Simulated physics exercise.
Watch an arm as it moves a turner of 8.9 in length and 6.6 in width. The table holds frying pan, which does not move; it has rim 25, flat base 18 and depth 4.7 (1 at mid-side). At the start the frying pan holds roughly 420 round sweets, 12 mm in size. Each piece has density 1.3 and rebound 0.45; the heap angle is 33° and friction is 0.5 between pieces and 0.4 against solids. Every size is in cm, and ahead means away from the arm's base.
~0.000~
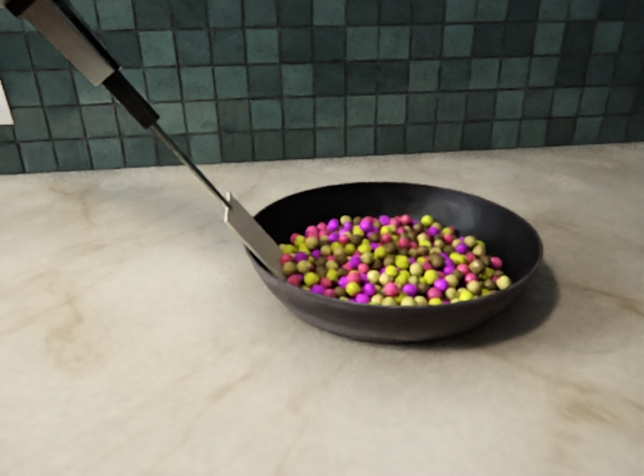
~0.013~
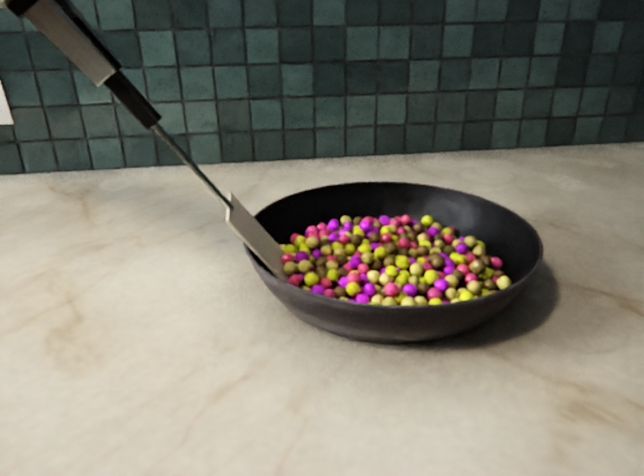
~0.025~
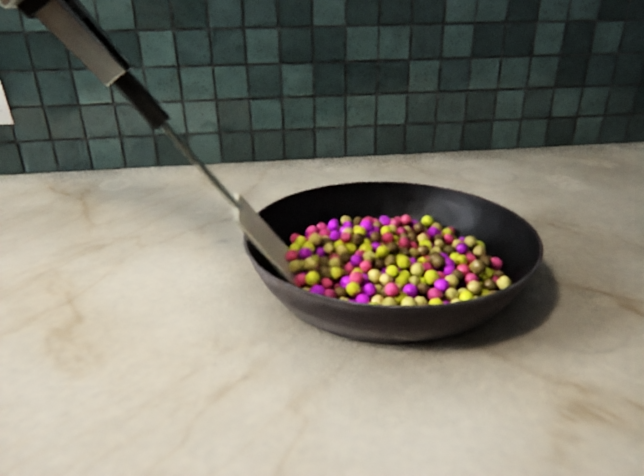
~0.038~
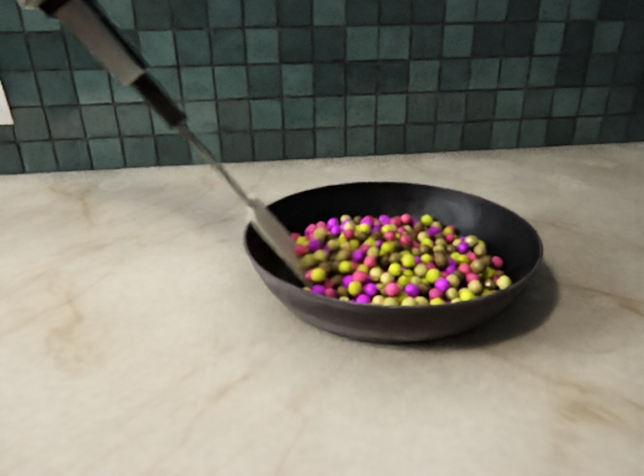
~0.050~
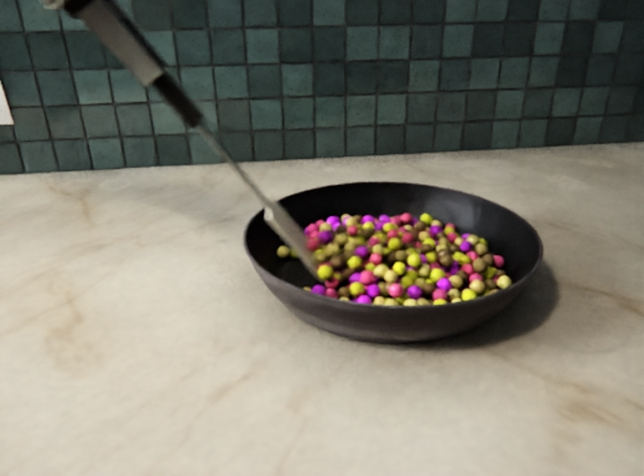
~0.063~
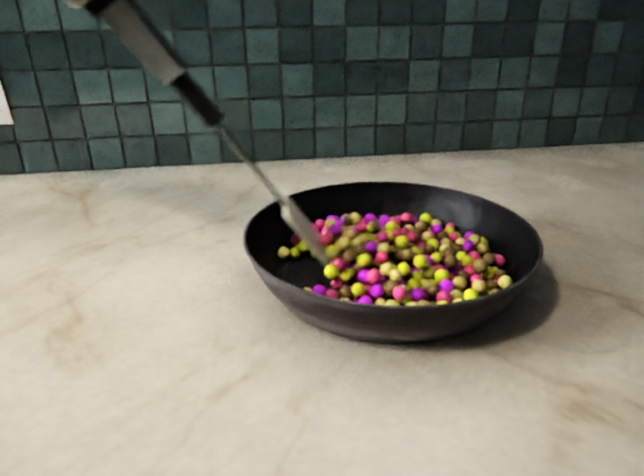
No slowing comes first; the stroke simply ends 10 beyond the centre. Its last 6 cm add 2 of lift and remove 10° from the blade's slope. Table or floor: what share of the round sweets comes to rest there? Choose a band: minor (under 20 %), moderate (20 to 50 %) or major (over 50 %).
Moderate.
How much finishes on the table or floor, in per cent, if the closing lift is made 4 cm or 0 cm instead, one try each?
Roughly 25 % and then 25 %.
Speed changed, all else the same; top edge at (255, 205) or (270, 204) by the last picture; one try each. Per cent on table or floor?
First try about 15 %, second try about 20 %.
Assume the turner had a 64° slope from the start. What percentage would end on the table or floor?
I'd put it at about 25 per cent.
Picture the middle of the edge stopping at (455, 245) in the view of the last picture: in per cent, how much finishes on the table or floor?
I'd estimate about 10 per cent.
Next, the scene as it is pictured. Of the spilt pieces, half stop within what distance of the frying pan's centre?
It's around 32 cm.
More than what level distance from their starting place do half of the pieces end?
Near 3 cm, measured level.
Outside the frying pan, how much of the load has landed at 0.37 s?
Around 10 %.
After 0.11 s, sloping 55°, highest piece 6 above the table; 421 in the frying pan.
After 0.15 s, sloping 52°, highest piece 8 above the table; 421 in the frying pan.
After 0.37 s, sloping 45°, highest piece 13 above the table; 311 in the frying pan, 33 on the table or floor, 77 on the blade or in flight.
After 1.42 s, sloping 45°, highest piece 6 above the table; 311 in the frying pan, 110 on the table or floor.
At rest, 311 in the frying pan, 110 on the table or floor. That is 26 % on the table or floor.
